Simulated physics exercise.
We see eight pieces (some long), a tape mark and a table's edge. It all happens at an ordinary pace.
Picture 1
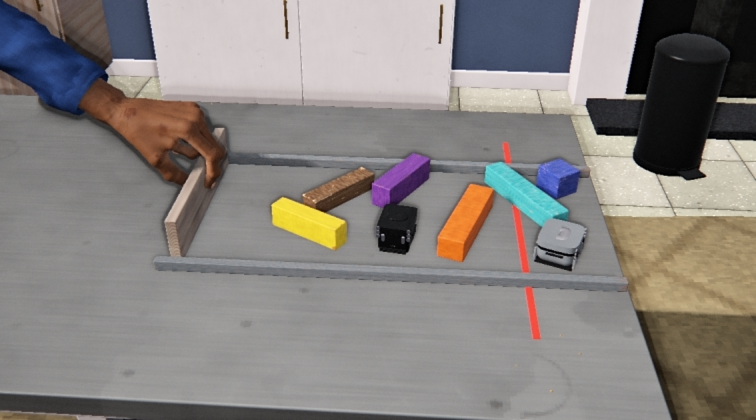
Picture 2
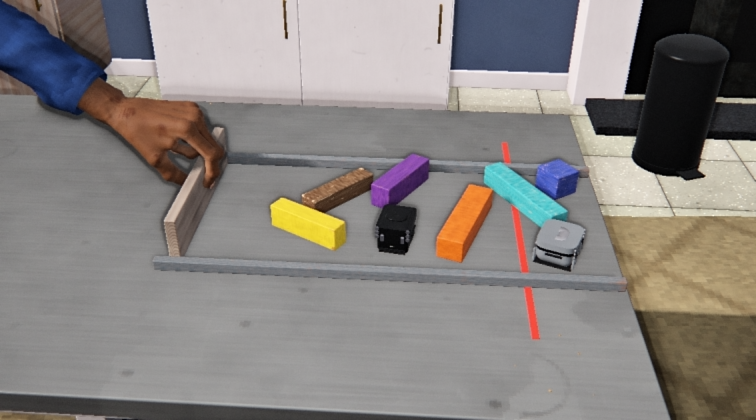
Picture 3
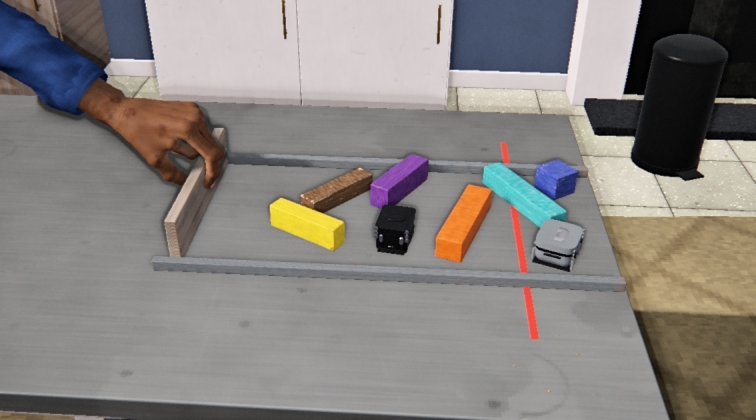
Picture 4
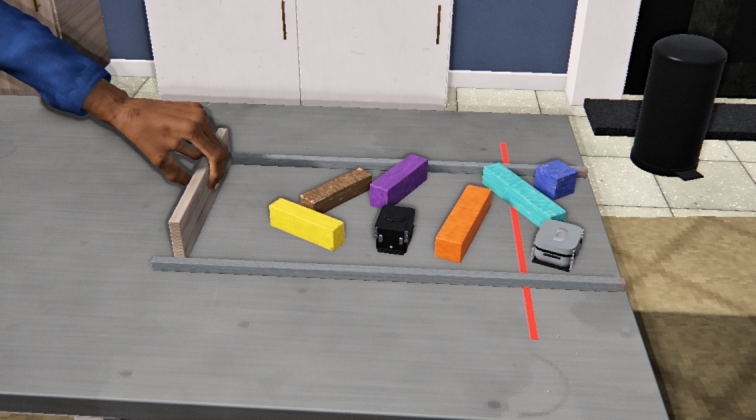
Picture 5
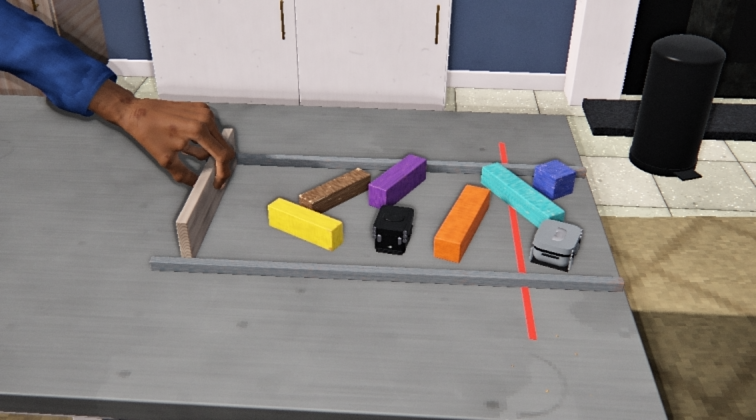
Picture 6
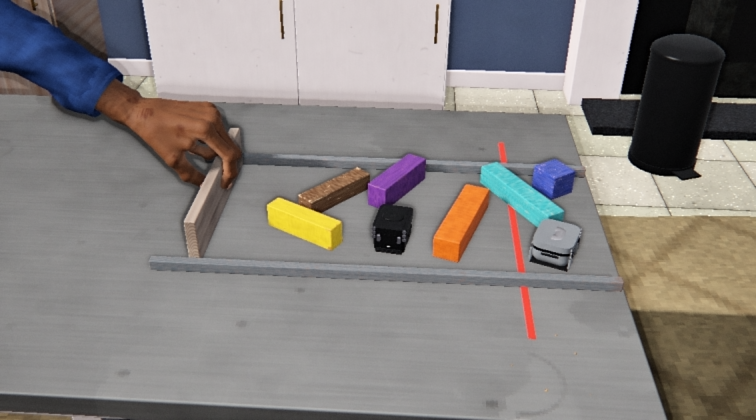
A dark-skinned hand in a blue sleeve grips an upright wooden board at the left of a grey table, seen from above at an angle. Between two grey rails lie yellow, brown, purple and orange bars and a black object, with a turquoise bar, blue block and grey case near a red line at right. The hand slides the board slightly rightward, the pieces staying virtually still.
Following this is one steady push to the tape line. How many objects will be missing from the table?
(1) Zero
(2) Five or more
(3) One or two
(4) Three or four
3.
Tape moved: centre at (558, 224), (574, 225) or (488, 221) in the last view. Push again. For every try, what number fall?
Going through them in order, you'd see 4, 6 and 0.
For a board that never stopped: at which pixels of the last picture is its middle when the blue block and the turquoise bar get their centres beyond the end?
Around (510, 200), then around (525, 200).
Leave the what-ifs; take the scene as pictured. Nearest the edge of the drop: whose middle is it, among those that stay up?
It's the blue block.
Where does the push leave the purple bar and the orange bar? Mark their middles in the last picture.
Around (540, 187), then around (580, 227).
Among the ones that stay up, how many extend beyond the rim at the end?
The total comes out at 2.
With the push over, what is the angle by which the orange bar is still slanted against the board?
It works out to near 5°.
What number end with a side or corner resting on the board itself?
That would be 2 of them.
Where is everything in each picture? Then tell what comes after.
The first frame shows blue block (558, 179); grey case (560, 245); turquoise bar (524, 196); board (200, 189); tape (518, 222).
The second frame shows grey case (559, 245); purple bar (401, 181).
The third frame shows turquoise bar (523, 196); orange bar (465, 221).
The fourth frame shows blue block (556, 180); brown bar (337, 192).
The fifth frame shows grey case (556, 245); yellow bar (305, 224).
The sixth frame shows blue block (553, 179); grey case (555, 245); turquoise bar (520, 196); board (217, 190); tape (514, 222).
Early on, none off yet; blue block at rest near (553, 179); grey case at rest near (555, 245); turquoise bar at rest near (520, 196).
A while later, none off yet; blue block at rest near (556, 179); grey case travelled a little near (577, 242); turquoise bar travelled a little near (544, 194).
Finally, the number that fall off is one or two; lost, grey case.
